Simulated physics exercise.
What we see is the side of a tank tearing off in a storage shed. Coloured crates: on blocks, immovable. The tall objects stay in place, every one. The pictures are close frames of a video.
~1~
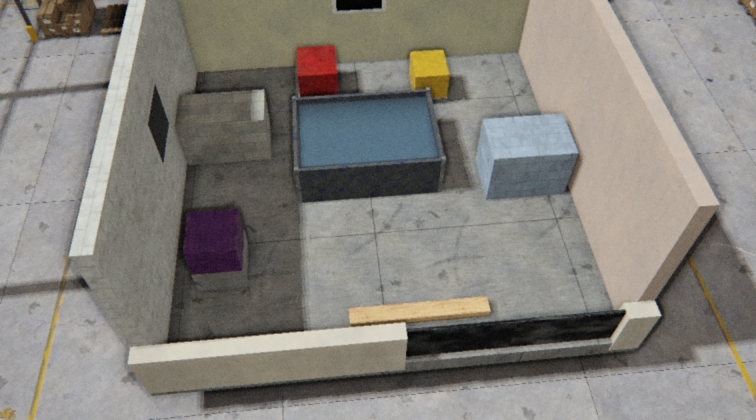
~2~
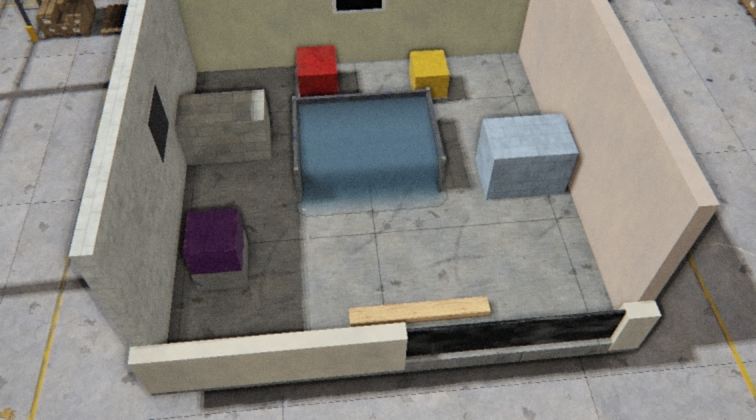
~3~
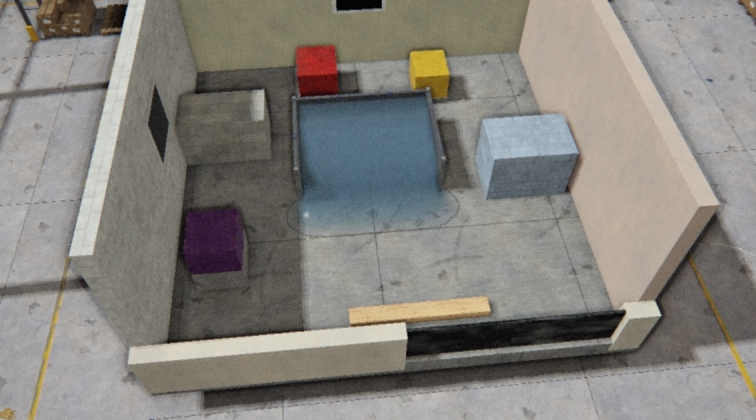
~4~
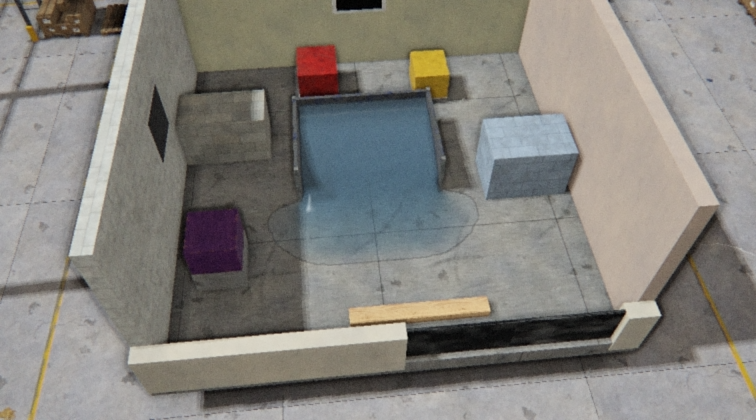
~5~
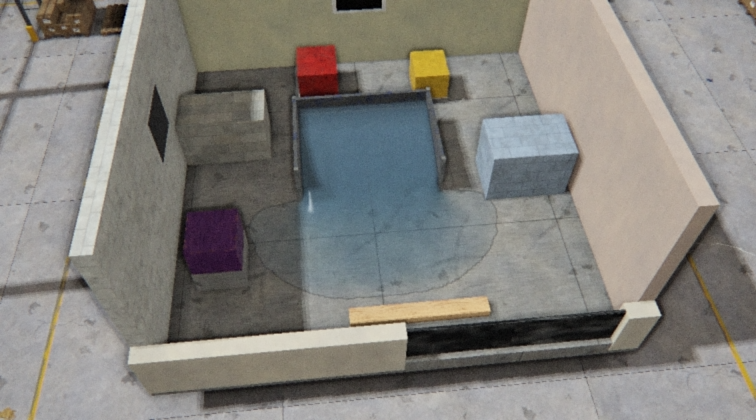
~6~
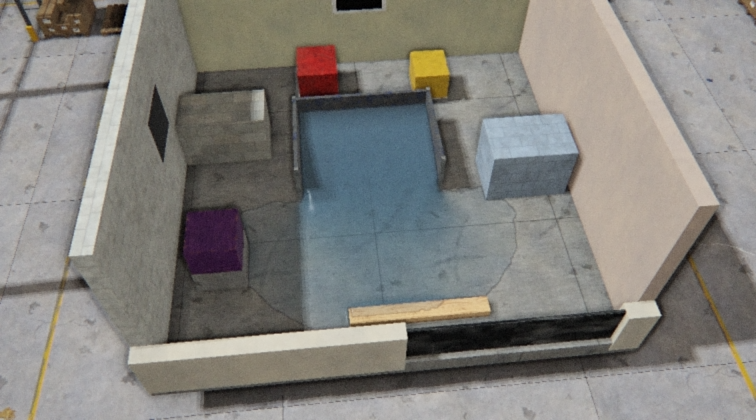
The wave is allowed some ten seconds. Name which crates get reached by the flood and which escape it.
My prediction: The red crate remains moisture-free; the yellow crate remains moisture-free; the purple crate remains moisture-free.
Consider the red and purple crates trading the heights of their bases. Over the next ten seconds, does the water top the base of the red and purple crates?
Red: Untouched; purple: Flooded.
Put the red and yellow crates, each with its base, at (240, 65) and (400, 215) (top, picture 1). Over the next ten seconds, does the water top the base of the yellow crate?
The yellow crate simply gets reached.
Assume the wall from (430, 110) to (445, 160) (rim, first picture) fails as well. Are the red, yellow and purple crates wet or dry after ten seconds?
Here goes: Red crate - hit; yellow crate - hit; purple crate - left alone.
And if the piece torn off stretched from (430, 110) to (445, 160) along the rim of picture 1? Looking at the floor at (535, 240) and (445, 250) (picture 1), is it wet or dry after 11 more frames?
Taking them in turn: Underwater, then underwater.
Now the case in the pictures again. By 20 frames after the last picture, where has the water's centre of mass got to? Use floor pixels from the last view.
I'd say around (382, 262).
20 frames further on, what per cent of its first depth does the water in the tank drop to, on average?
12 percent or thereabouts.
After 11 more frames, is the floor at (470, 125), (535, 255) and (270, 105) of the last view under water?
First spared, second inundated, third spared.
A moment on, water covers 40 % of the floor; the red crate not reached, the yellow crate not reached, the purple crate water round its plinth.
Next, water covers 45 % of the floor; the red crate not reached, the yellow crate not reached, the purple crate water round its plinth.
Then, water covers 55 % of the floor; the red crate not reached, the yellow crate not reached, the purple crate water round its plinth.
Later, water covers 70 % of the floor; the red crate water round its plinth, the yellow crate water round its plinth, the purple crate water round its plinth.
In the end, water covers 90 % of the floor; the red crate stayed above the water, the yellow crate stayed above the water, the purple crate stayed above the water.
